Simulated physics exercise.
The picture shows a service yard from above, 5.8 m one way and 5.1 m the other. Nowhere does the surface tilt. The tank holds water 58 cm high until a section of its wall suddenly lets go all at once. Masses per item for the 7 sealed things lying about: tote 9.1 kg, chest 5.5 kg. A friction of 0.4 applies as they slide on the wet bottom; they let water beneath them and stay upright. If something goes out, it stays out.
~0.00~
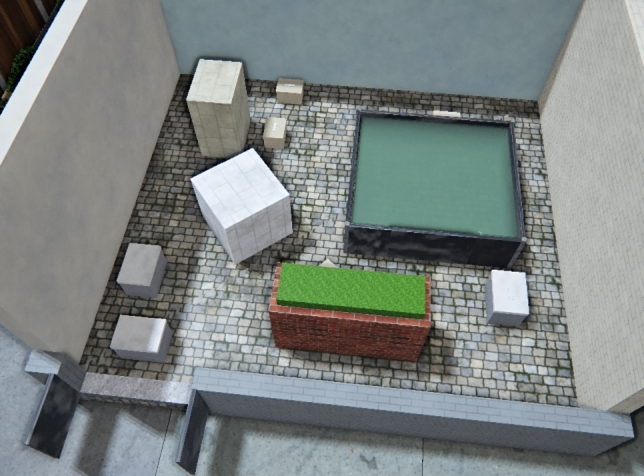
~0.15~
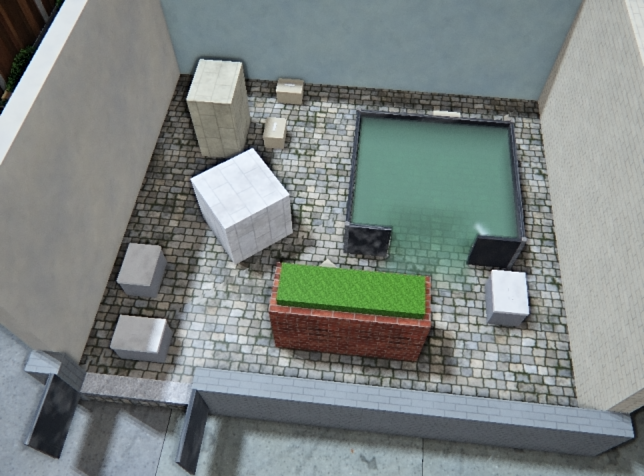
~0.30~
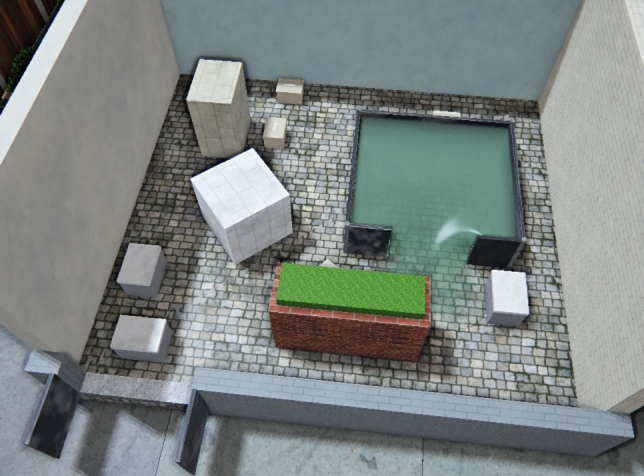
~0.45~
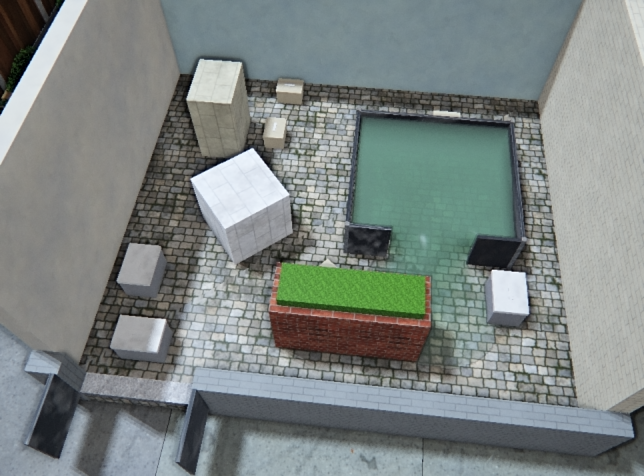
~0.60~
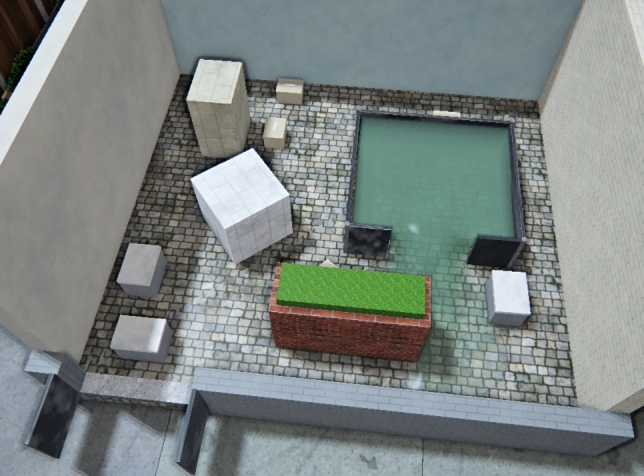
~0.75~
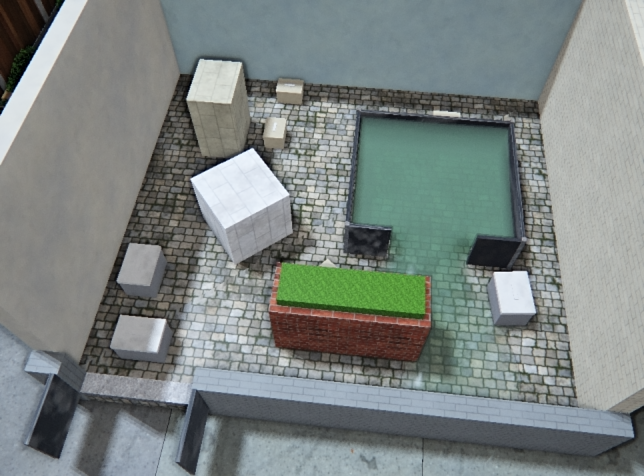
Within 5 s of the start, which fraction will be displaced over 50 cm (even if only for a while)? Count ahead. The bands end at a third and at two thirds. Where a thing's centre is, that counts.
The fraction sits in the middle, a third or more yet beneath two thirds.
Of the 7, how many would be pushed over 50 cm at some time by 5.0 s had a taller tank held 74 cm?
That would give 3.
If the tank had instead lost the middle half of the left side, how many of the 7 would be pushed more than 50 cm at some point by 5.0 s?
6.
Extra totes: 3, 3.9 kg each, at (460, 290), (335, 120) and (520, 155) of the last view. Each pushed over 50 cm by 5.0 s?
Beyond it, within it, beyond it.
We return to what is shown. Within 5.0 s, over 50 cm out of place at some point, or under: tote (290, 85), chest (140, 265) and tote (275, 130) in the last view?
Taking them in turn, the answers are smaller, greater and smaller.
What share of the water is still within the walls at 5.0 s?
Remaining: Approx. 96 per cent.
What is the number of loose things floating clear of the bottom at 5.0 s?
Total: 2.
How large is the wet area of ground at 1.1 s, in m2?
That flooded area is roughly 8.0 m2.
After 1.1 s 0 of 7 are over 50 cm from their spots; 0 afloat.
After 2.2 s 1 of 7 are over 50 cm from their spots; 0 afloat.
After 3.5 s 1 of 7 are over 50 cm from their spots; 3 afloat.
After 5.0 s 3 of 7 are over 50 cm from their spots, and 3 have been at some point; 2 afloat.
